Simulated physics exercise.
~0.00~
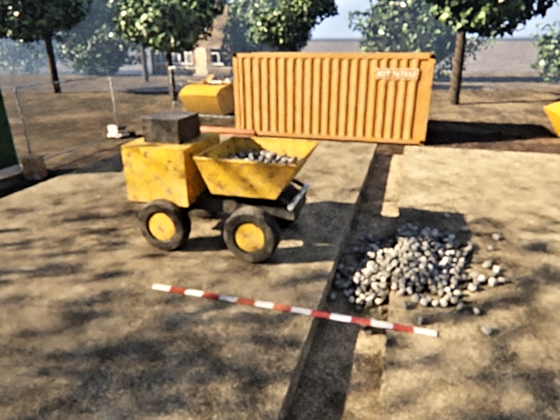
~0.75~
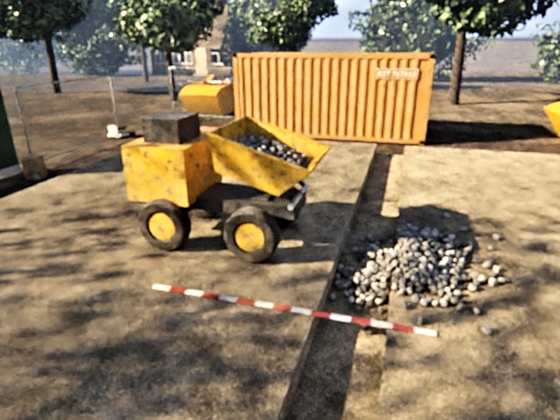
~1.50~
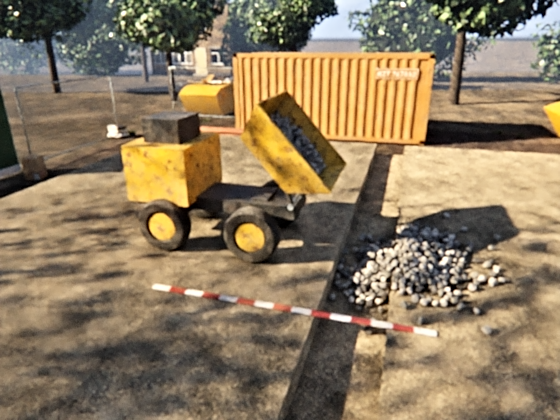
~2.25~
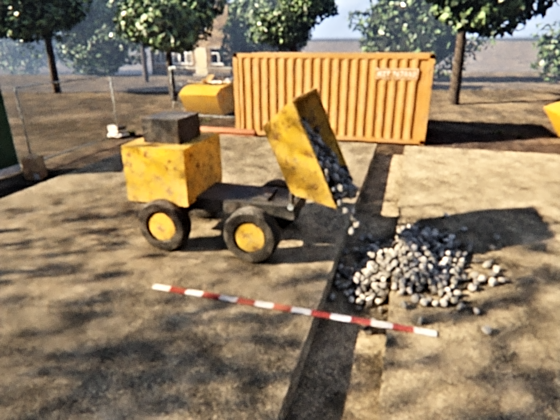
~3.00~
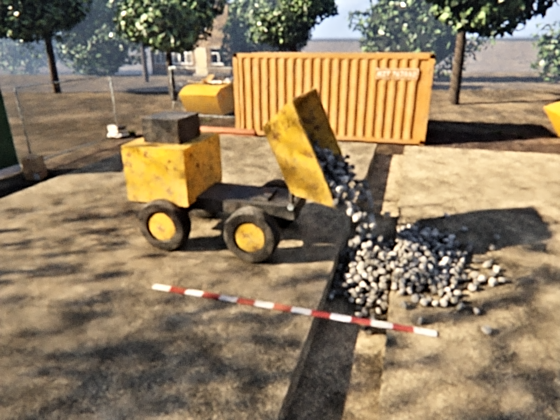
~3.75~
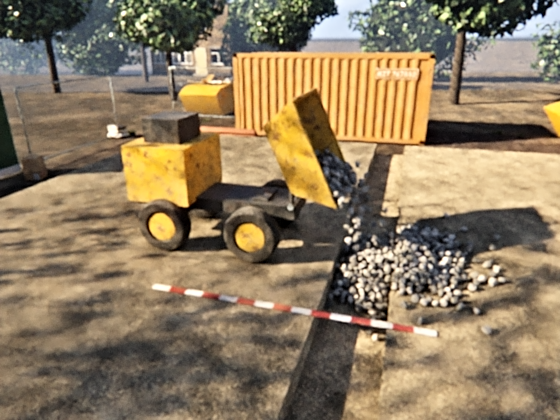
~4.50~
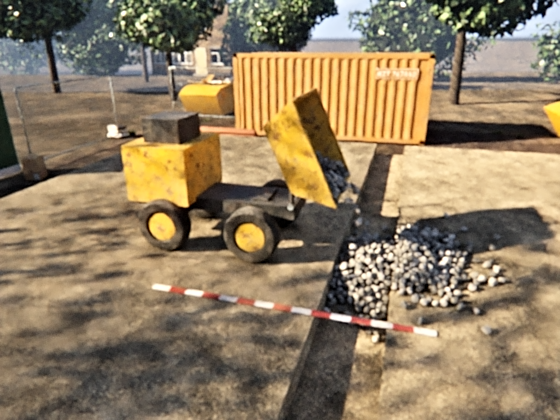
On a dirt yard with an orange container and trees behind, a small yellow dumper tips its skip up toward the right, and grey stones slide into the trench beside an earlier heap, partly filling it, while some stones remain in the raised skip.
